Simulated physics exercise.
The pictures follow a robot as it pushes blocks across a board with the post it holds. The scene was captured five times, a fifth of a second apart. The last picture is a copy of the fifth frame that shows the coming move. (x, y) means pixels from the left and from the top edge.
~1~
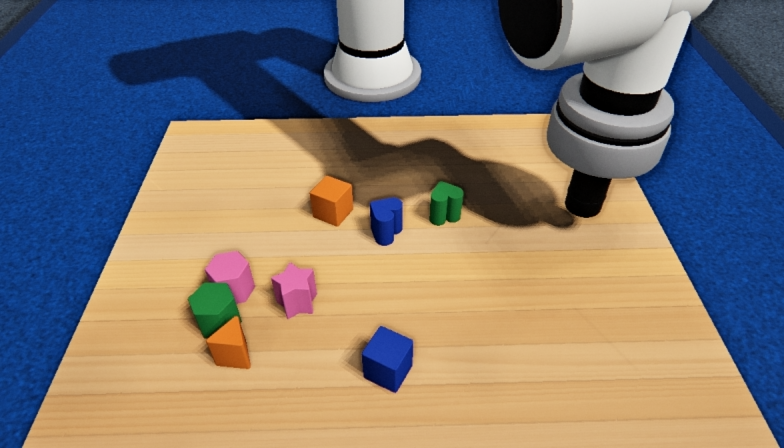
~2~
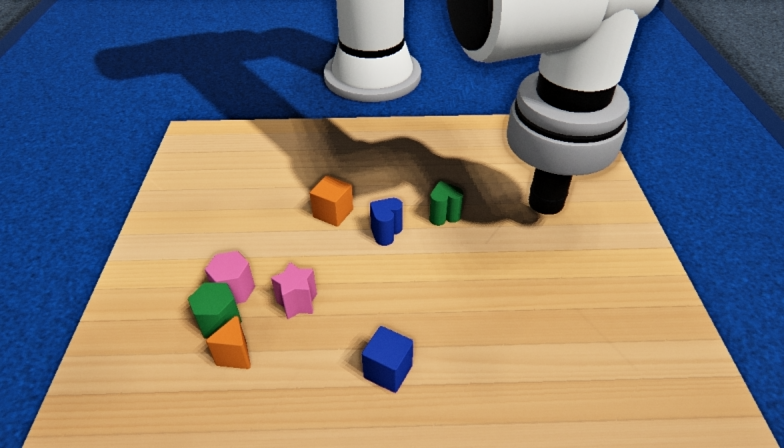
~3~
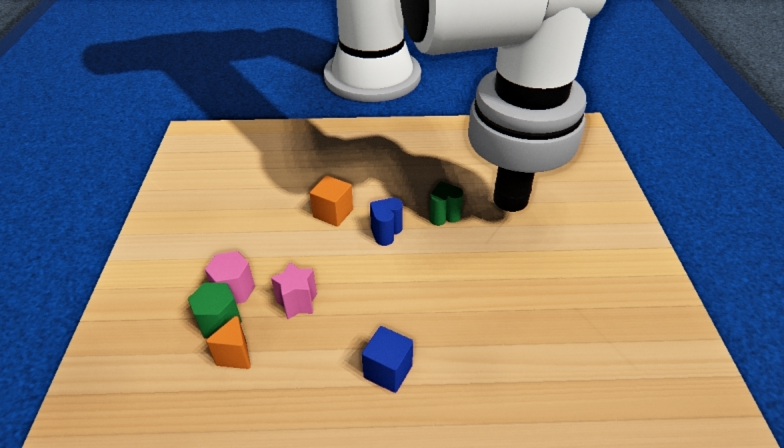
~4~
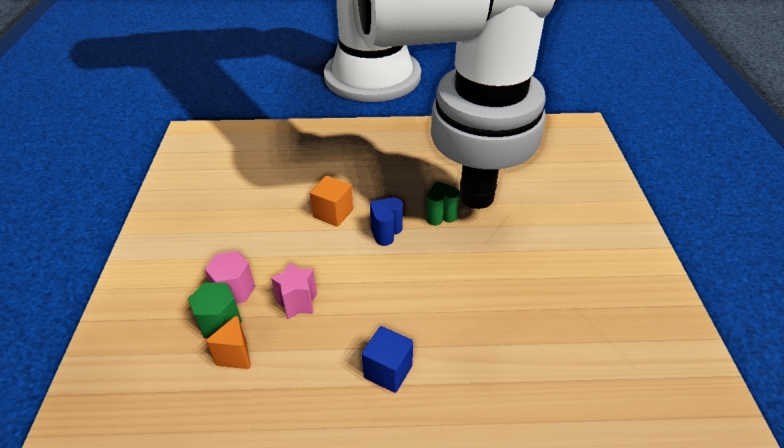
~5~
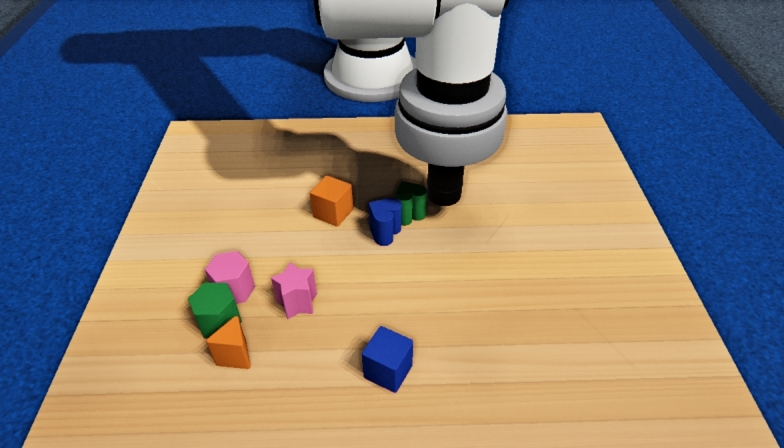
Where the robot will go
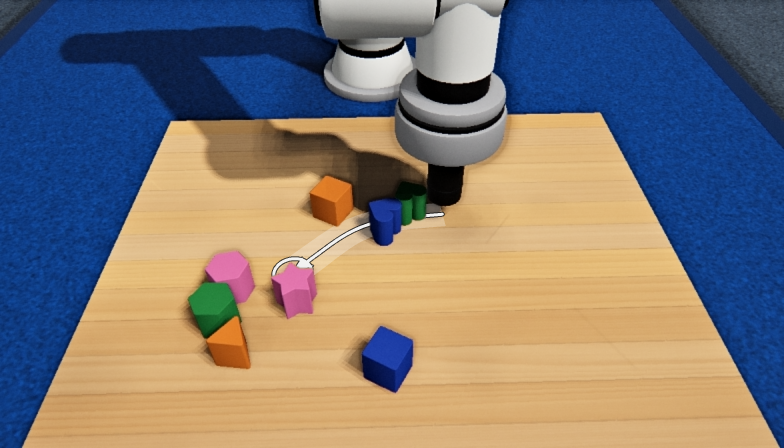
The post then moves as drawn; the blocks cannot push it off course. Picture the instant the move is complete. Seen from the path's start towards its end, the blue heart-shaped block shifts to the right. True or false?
That is false.
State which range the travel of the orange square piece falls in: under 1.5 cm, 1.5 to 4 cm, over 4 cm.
I reckon it covers between 1.5 and 4 cm.
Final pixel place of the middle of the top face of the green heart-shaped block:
My best guess is (339, 188).
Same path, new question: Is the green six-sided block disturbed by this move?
Put simply, it stays right there.
The line goes from (442, 214) via (387, 220) and (337, 240), ending at (293, 272).
One third of the way, post at (386, 202); orange square piece at (322, 186), turned 20° anticlockwise; blue heart-shaped block at (367, 213), turned 70° anticlockwise; green heart-shaped block at (355, 187), turned 50° clockwise.
Two thirds of the way, post at (335, 222); orange square piece at (310, 182), turned 45° anticlockwise; blue heart-shaped block at (340, 236); green heart-shaped block at (339, 188).
At the end, post at (289, 254); green six-sided block unmoved; pink star unmoved; orange square piece at (310, 182), turned 45° anticlockwise; blue heart-shaped block at (332, 247), turned 175° anticlockwise; green heart-shaped block at (339, 188), turned 130° clockwise.
